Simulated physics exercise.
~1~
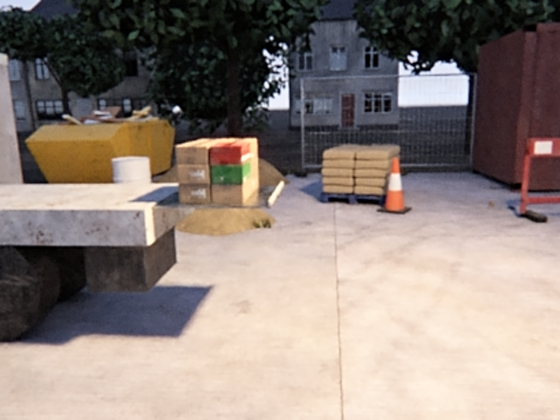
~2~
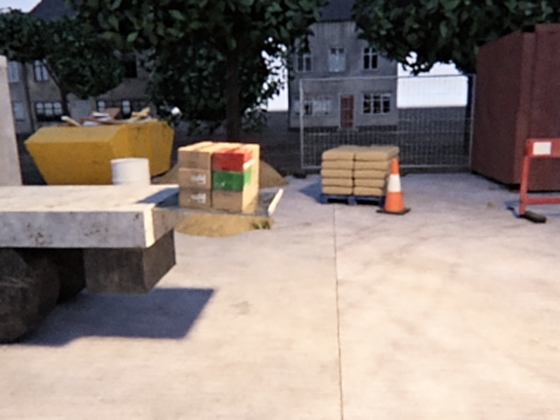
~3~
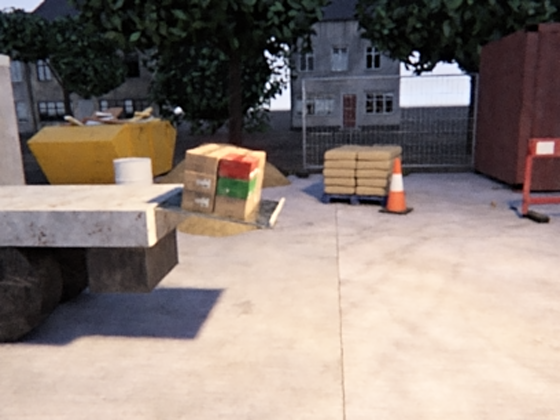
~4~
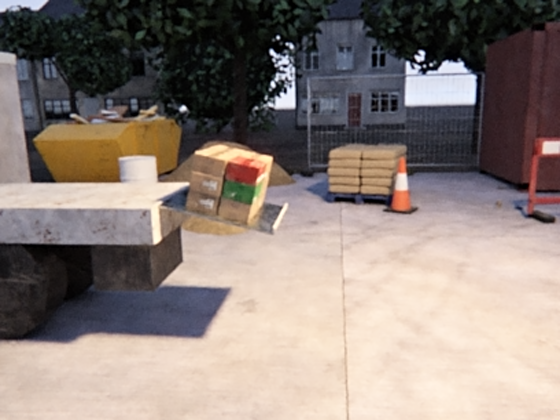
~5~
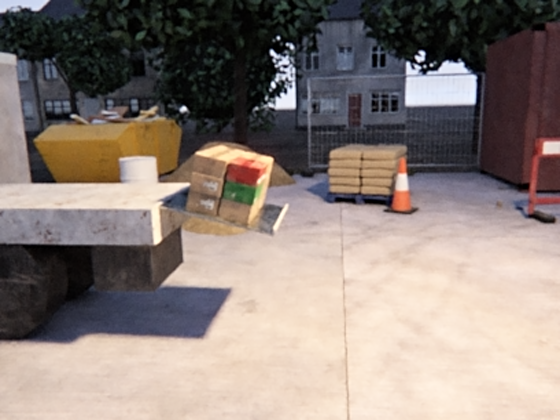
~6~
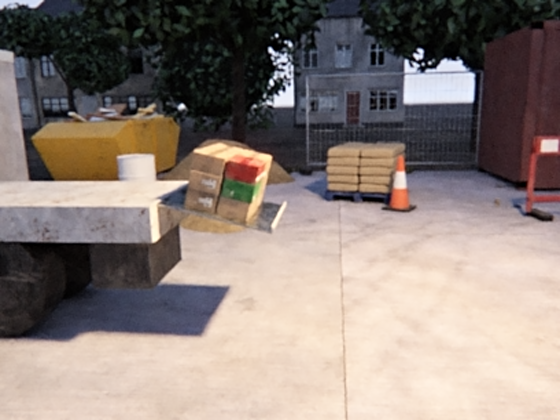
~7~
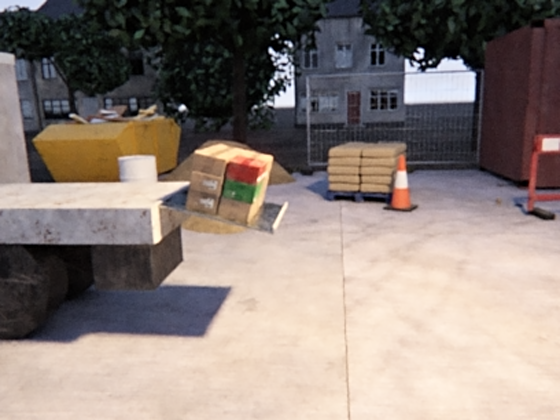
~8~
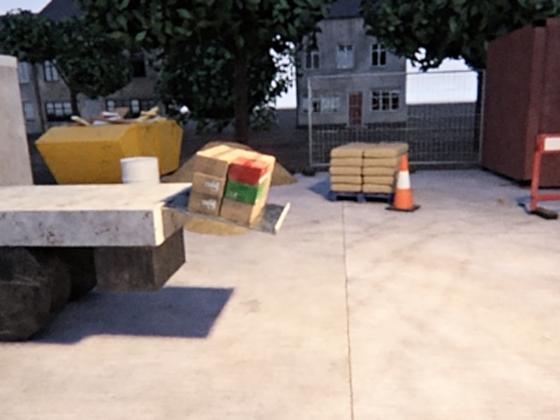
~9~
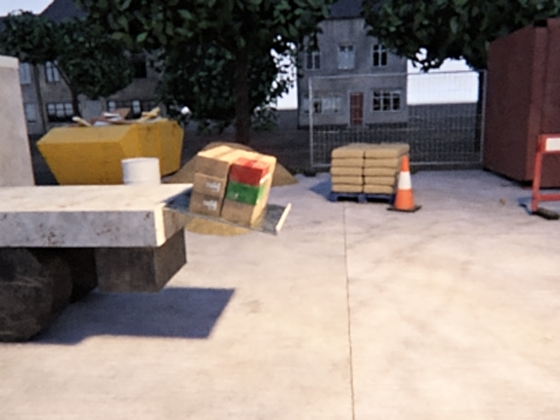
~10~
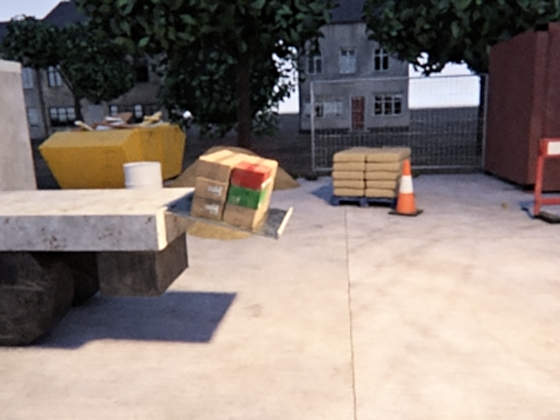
Stacked cardboard boxes with red and green labels tilting to the right as the flatbed's rear flap dips, then staying put together.
